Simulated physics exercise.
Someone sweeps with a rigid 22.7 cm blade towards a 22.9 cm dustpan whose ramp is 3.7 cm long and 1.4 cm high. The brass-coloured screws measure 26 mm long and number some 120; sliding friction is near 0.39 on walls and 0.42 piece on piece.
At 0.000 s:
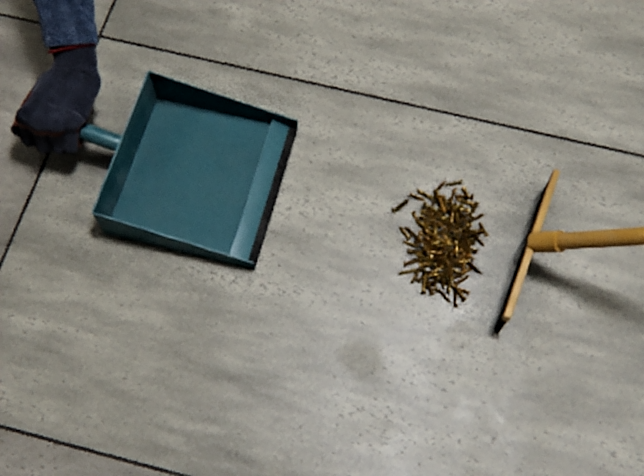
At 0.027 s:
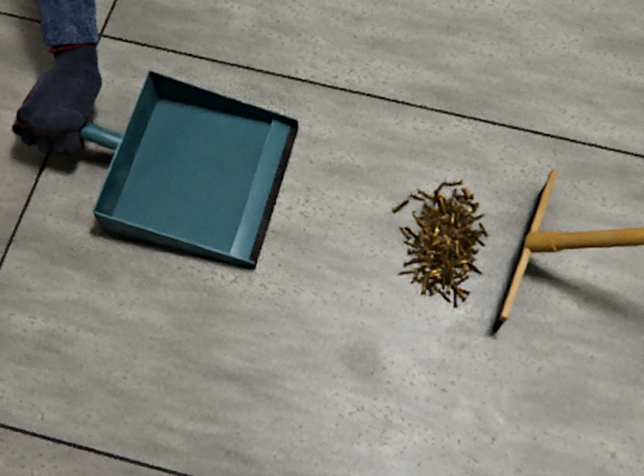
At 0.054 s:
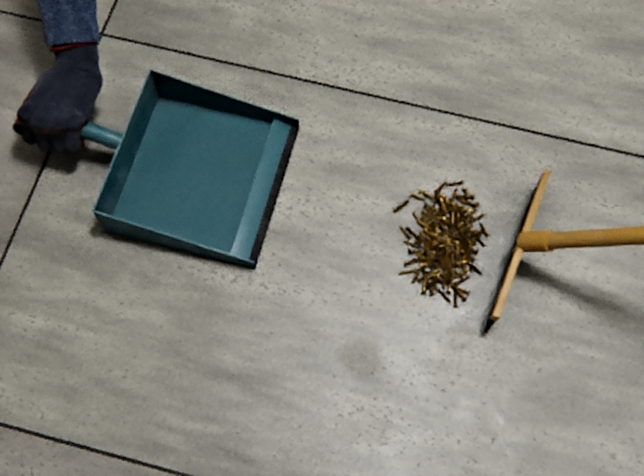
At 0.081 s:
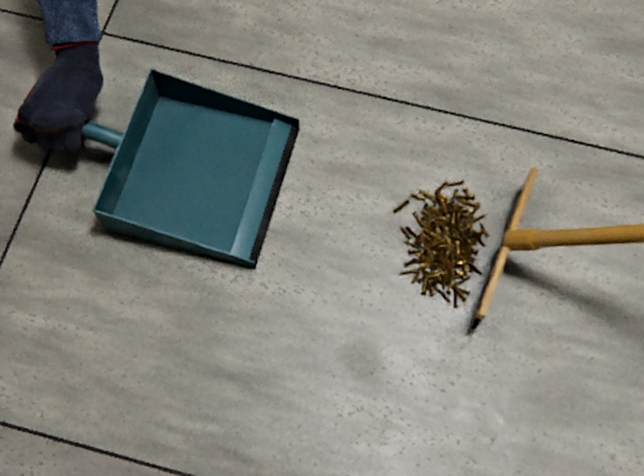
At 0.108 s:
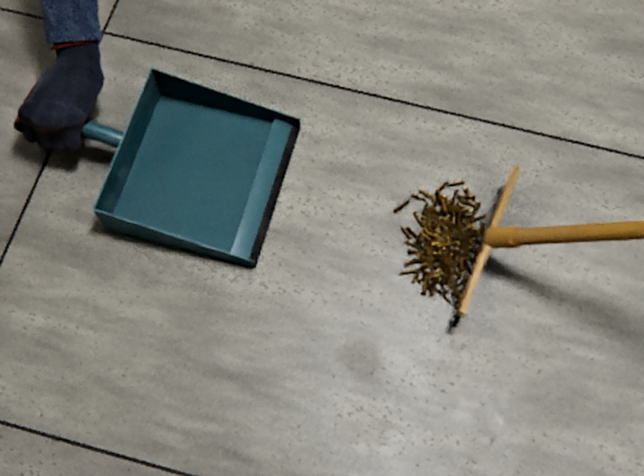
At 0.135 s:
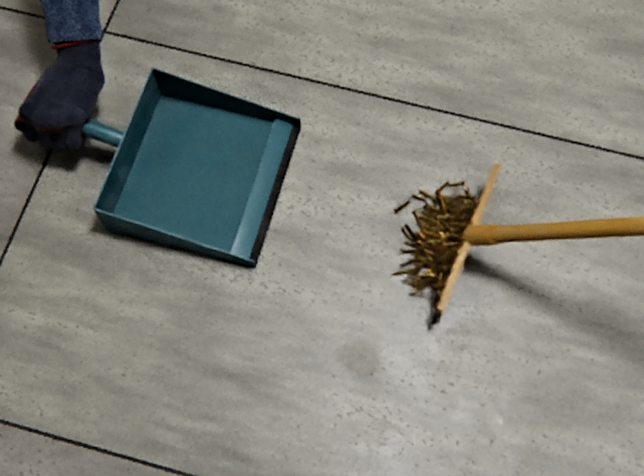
Wooden-handled blade sliding left across grey floor and pushing into a pile of brass-coloured screws, while a gloved hand holds a teal dustpan.
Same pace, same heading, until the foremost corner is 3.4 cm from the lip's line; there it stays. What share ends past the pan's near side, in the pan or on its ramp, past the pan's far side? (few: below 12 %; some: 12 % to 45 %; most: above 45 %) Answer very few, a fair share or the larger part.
Past the pan's near side: Very few; in the pan or on its ramp: A fair share; past the pan's far side: Very few.
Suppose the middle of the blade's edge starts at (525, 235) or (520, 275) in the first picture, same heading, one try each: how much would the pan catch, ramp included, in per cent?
About 35 and 25 per cent.
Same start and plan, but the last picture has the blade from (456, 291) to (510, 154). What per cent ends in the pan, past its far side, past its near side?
Pan 20, far 15, near 0.
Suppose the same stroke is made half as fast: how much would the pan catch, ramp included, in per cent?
Then about 10 per cent.
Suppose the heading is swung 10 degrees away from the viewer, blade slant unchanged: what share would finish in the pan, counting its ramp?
Then about 35 per cent.
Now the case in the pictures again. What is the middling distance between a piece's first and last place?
Roughly 24 cm.
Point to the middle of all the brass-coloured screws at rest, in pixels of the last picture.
At about (278, 202).
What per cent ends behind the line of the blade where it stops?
Roughly 0 per cent.
After 0.26 s, middle of the blade 15 cm from the lip; 0 % over the lip, far side 0 %, near side 5 %.
After 0.34 s, middle of the blade 7 cm from the lip; 0 % over the lip, far side 5 %, near side 5 %.
After 0.56 s, middle of the blade 5 cm from the lip; 35 % over the lip, far side 5 %, near side 10 %.
By 1.5 s all is still; near side 10 %, pan 30 %, far side 5 %, in front of the lip or behind the blade 50 %.
